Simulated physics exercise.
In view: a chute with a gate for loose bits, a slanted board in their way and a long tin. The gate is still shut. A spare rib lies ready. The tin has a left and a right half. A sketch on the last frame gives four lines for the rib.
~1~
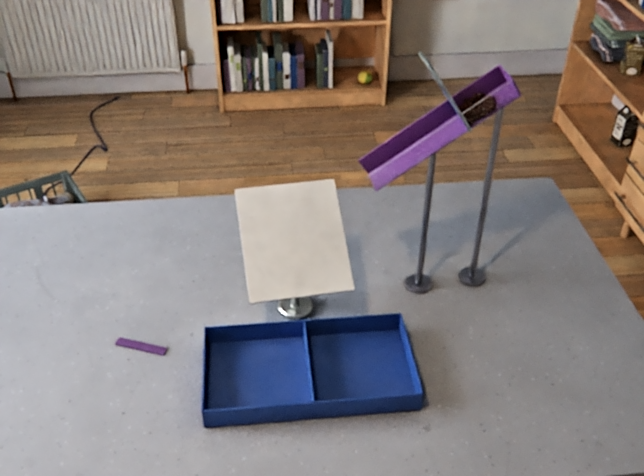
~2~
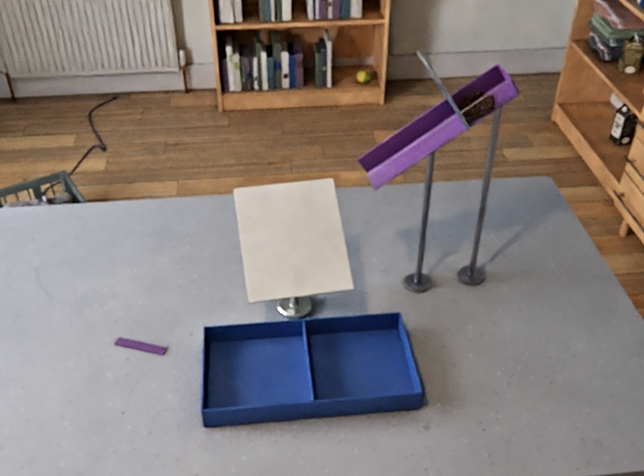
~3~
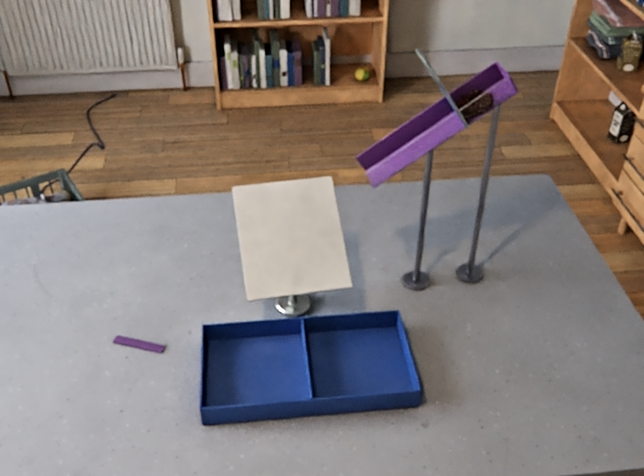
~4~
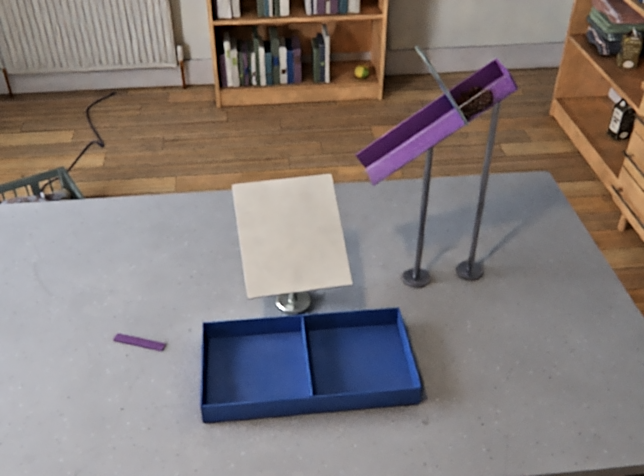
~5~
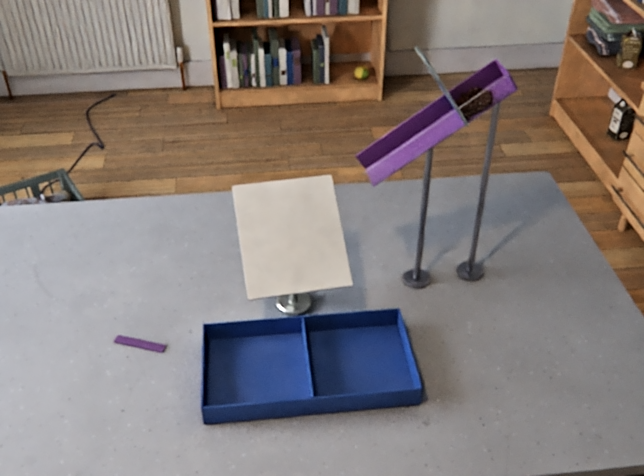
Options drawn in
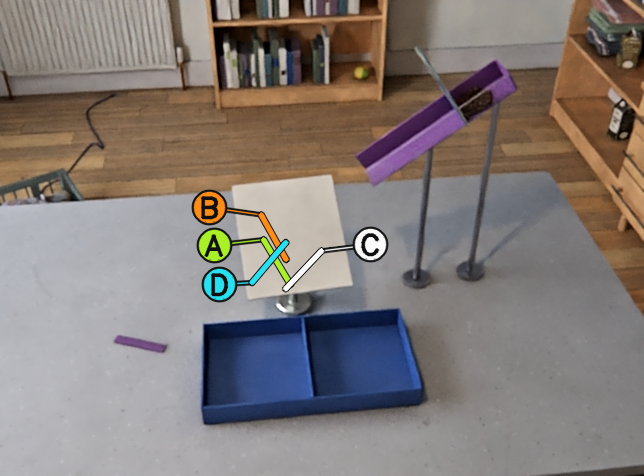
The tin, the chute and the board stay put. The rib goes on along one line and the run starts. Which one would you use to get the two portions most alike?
Go for B.
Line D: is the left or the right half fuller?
Left.
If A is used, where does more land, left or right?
Right.
On the marked copy, line A from (263, 239) to (290, 284); line B from (261, 214) to (286, 259); line C from (321, 250) to (285, 288); line D from (285, 242) to (252, 282).
If A is chosen, of what is caught, about a quarter in the left half, most in the right.
If B is chosen, of what is caught, about half in the left half, about half in the right.
If C is chosen, of what is caught, most in the left half, about a quarter in the right.
If D is chosen, of what is caught, most in the left half, about a quarter in the right.
